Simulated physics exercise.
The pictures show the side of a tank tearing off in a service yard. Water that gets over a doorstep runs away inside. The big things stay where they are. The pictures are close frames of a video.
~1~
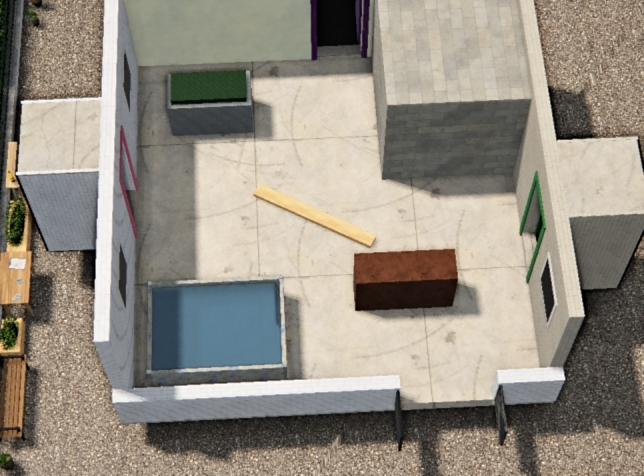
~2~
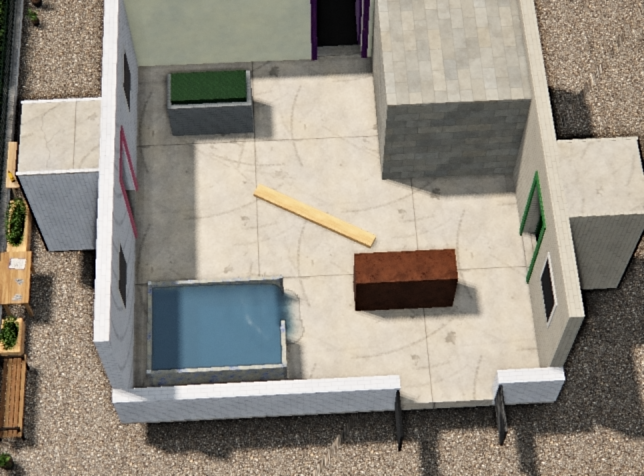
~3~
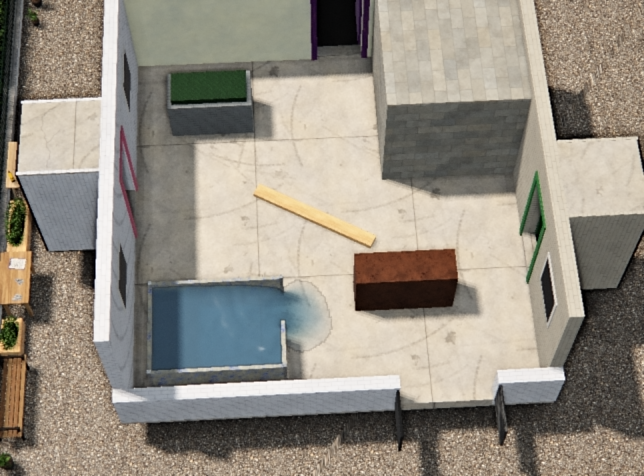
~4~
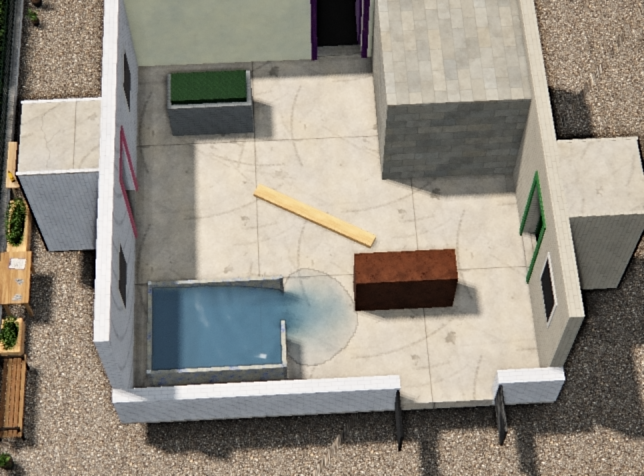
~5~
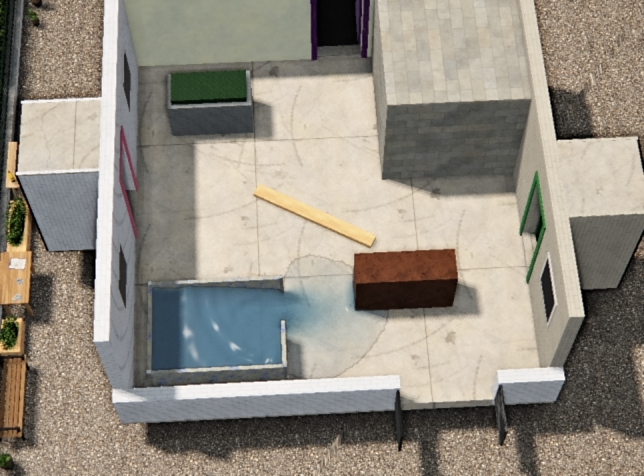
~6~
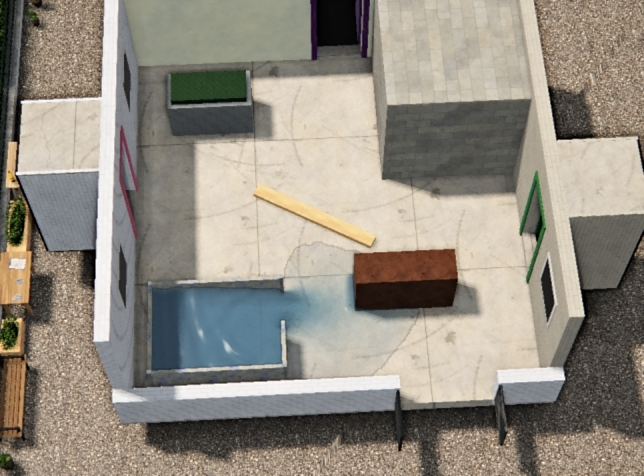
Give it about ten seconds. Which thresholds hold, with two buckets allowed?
In the end: The pink door admits no more than that; the purple door admits no more than that; the green door admits no more than that.
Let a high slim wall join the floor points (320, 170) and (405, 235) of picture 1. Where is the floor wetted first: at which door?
That is the one in green.
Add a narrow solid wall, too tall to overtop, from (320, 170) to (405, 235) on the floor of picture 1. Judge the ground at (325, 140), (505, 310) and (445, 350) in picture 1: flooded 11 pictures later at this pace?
As listed: Free of water, flooded, flooded.
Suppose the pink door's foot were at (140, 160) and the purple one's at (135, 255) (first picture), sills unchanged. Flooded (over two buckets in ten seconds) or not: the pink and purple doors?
Pink door is under; purple door holds.
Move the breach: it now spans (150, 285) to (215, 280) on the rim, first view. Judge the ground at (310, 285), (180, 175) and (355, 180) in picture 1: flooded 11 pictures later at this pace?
As listed: No water, awash, free of water.
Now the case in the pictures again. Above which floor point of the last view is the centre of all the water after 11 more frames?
At about (285, 323).
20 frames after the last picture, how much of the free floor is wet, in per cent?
Roughly 55 per cent.
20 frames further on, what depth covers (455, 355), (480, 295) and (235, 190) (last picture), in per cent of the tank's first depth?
About 4, 2 and 2 per cent.
A moment on, water covers 20 % of the floor; the pink door not reached, the purple door not reached, the green door not reached.
Next, water covers 40 % of the floor; the pink door not reached, the purple door not reached, the green door not reached.
Then, water covers 55 % of the floor; the pink door not reached, the purple door not reached, the green door wet at the sill, nothing in.
Later, water covers 65 % of the floor; the pink door wet at the sill, nothing in, the purple door wet at the sill, nothing in, the green door wet at the sill, nothing in.
In the end, water covers 80 % of the floor; the pink door wet at the sill, nothing in, the purple door wet at the sill, nothing in, the green door wet at the sill, nothing in.
